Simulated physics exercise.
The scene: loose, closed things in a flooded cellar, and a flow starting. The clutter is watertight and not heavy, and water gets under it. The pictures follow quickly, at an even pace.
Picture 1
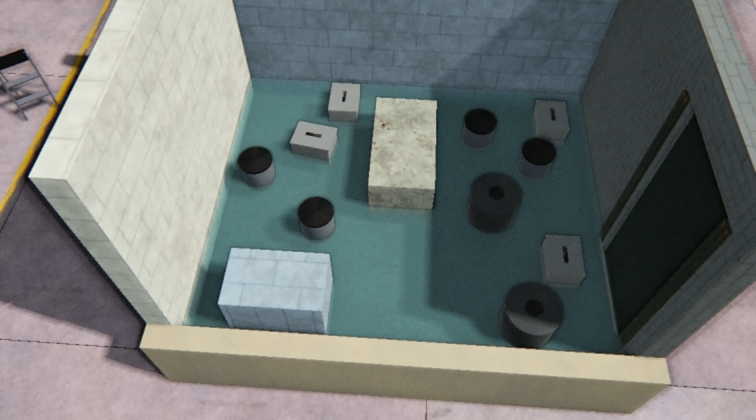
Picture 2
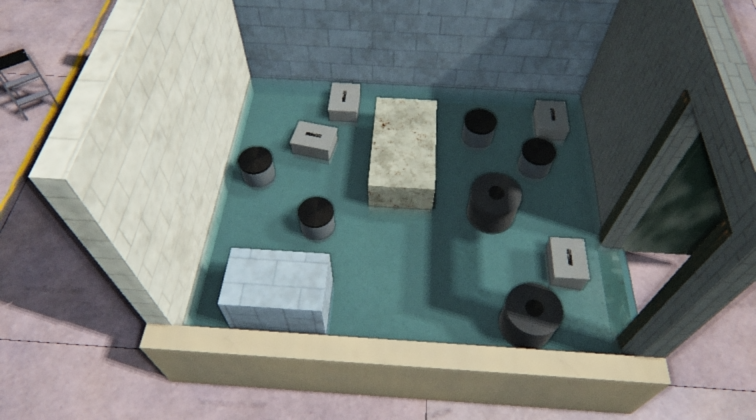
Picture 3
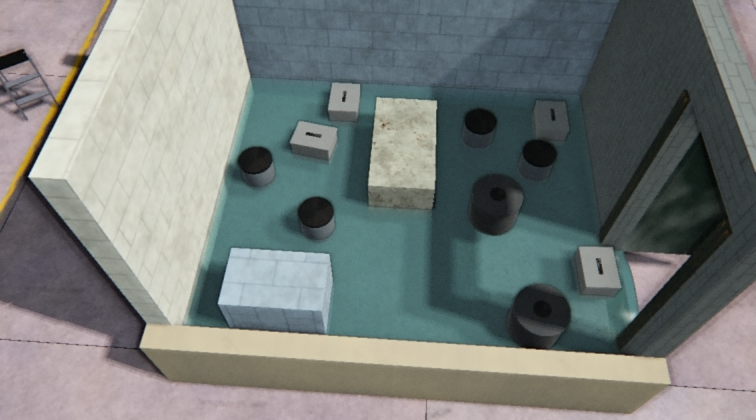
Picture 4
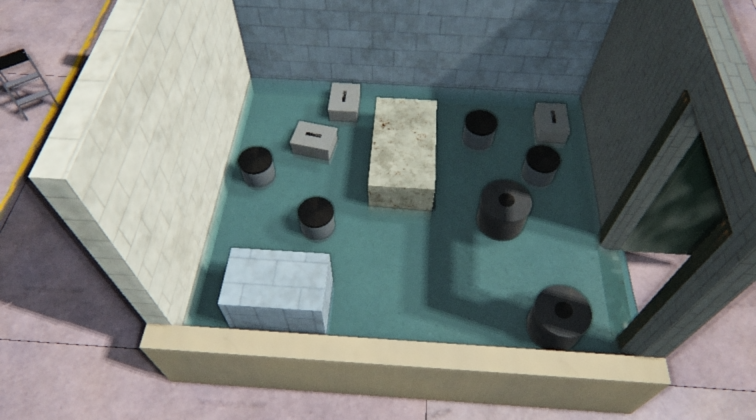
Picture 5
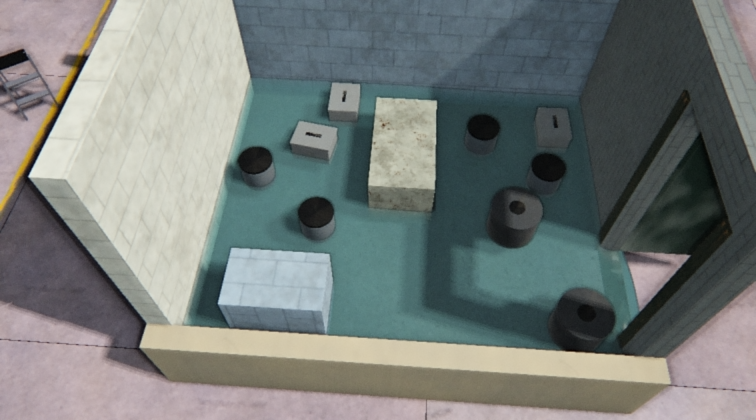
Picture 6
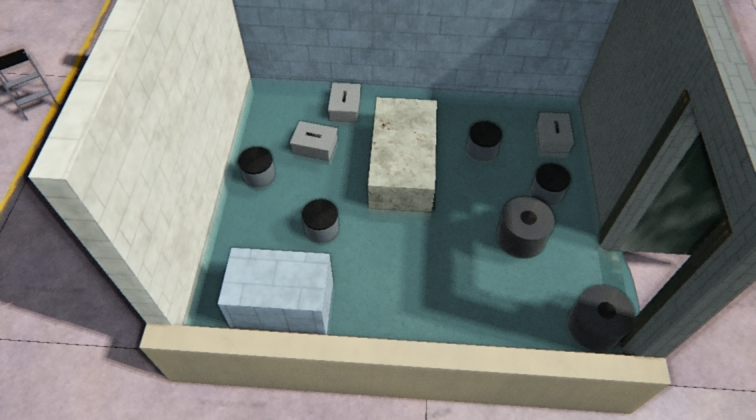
A roofless room with pale block walls and a flooded teal floor is seen from high above, the view fixed. A mottled stone block stands mid-room, a white tiled block at lower left, with grey boxes and dark round tubs around them. The right-hand door opens, a nearby grey box slides out through the gap, and the right-side tubs drift toward the doorway.
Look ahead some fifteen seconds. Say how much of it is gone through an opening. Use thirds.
That comes to two thirds or above.
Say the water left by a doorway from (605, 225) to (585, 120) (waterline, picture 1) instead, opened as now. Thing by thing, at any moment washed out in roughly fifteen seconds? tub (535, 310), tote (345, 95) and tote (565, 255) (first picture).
One after the other: Yes, yes, through.
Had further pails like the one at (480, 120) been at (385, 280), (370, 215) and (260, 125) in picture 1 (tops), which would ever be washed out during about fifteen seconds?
As listed: Through, yes, no.
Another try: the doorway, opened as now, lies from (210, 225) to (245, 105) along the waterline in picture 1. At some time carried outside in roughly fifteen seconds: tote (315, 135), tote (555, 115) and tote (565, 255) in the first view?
In turn: Washed out, inside, kept in.
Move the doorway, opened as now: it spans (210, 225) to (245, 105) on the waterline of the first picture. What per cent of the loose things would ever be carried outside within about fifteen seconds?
About 60 per cent.
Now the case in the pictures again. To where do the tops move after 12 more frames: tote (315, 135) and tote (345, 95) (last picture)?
Roughly at (333, 154) and (415, 94).
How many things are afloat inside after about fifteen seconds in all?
The number is 3.
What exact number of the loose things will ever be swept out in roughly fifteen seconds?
I count 7.
A moment on, 2 of 10 are out; 8 afloat.
Next, 4 of 10 are out; 6 afloat.
Later, 6 of 10 are out; 4 afloat.
In the end, 7 of 10 are out; 3 afloat.
